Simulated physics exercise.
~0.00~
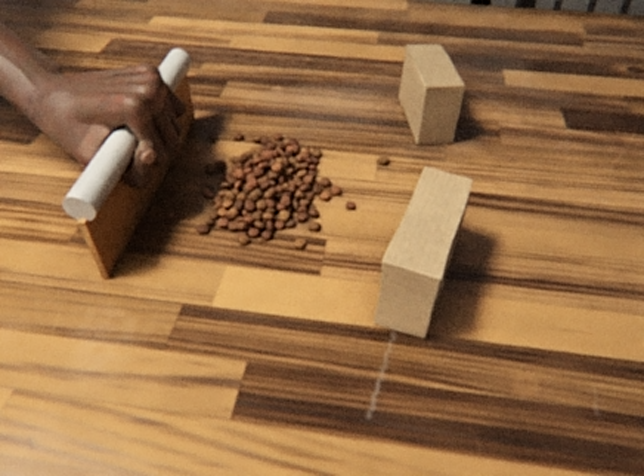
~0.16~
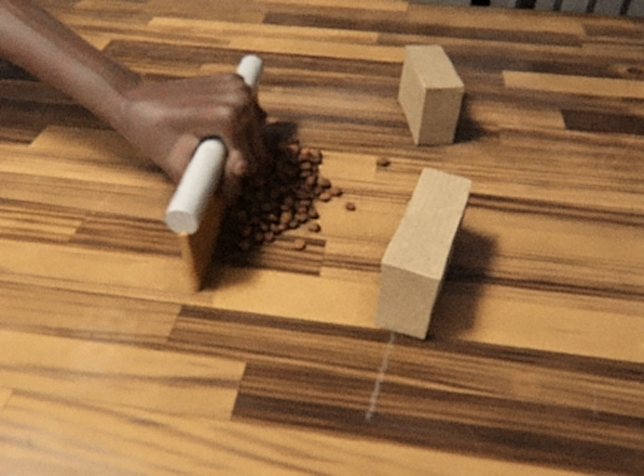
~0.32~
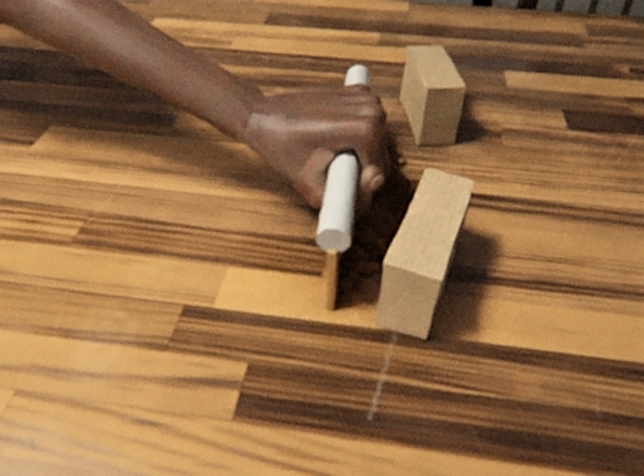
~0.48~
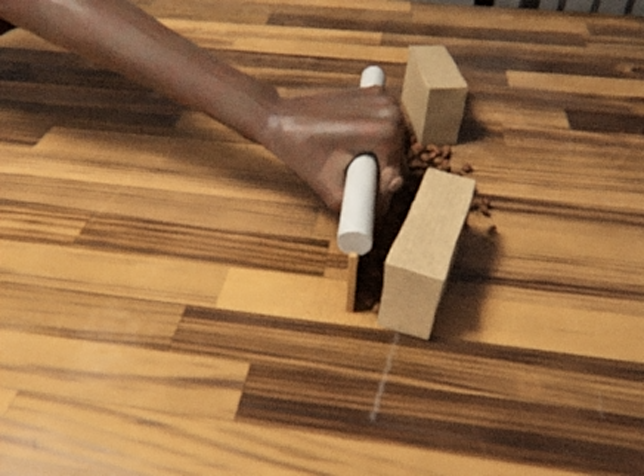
At the start, a hand grips a white handle on an upright wooden scraper, to the left of a loose pile of brown kibble on a striped wooden table. Two pale wooden blocks stand to the right with a gap between them. The hand pushes the scraper rightwards into the pile, bunching the pieces together. It carries them up against the blocks, where the hand and scraper hide much of the kibble. With a last small push, some pieces spill into and through the gap, while most remain held up before the blocks.
